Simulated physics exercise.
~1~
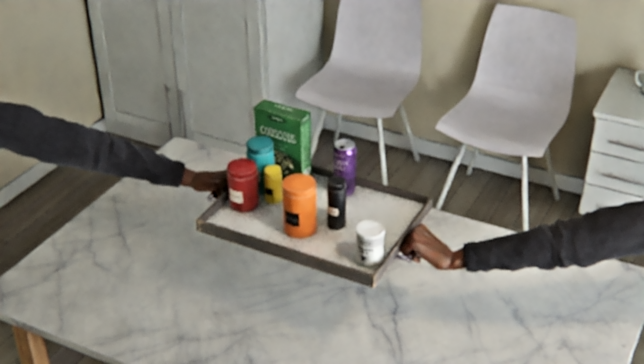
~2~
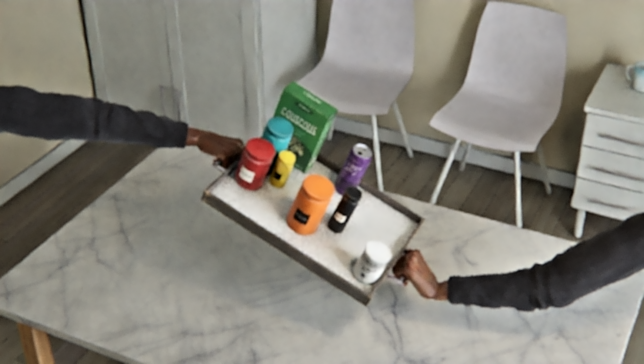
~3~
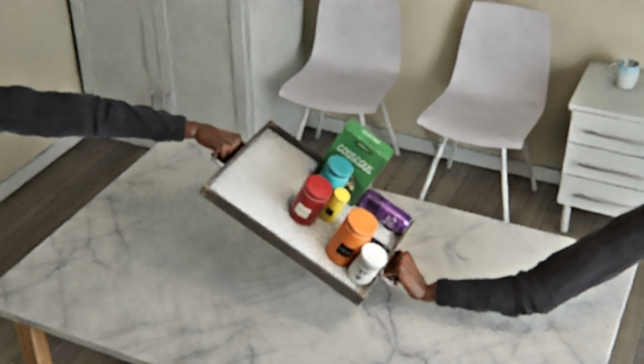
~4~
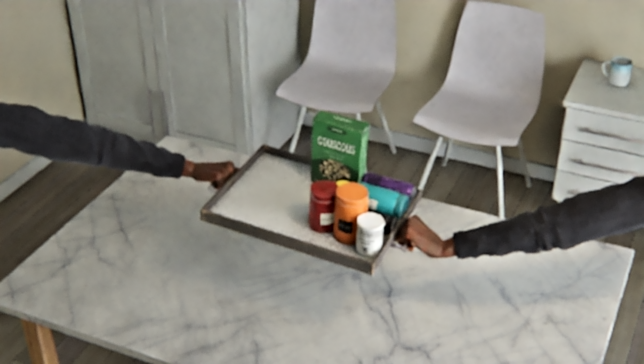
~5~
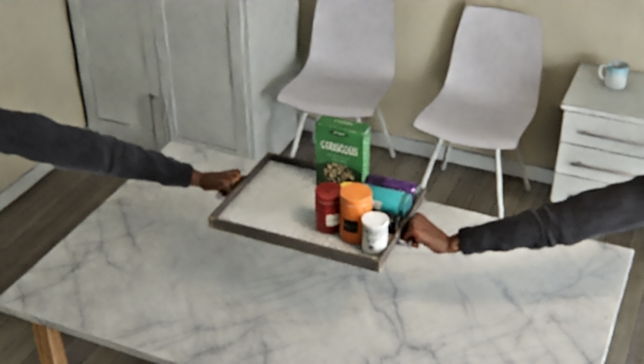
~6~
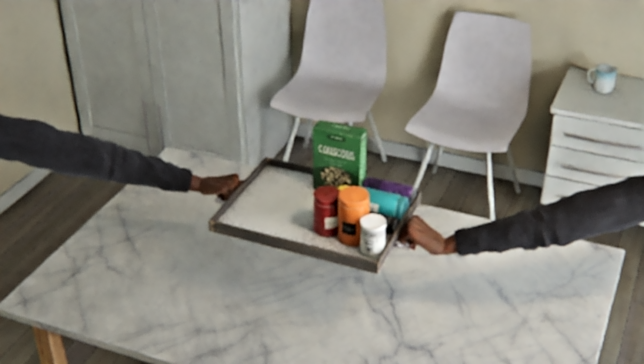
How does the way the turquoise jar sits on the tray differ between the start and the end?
At the start the turquoise jar stands upright on the tray. By the end it is lying on its side.
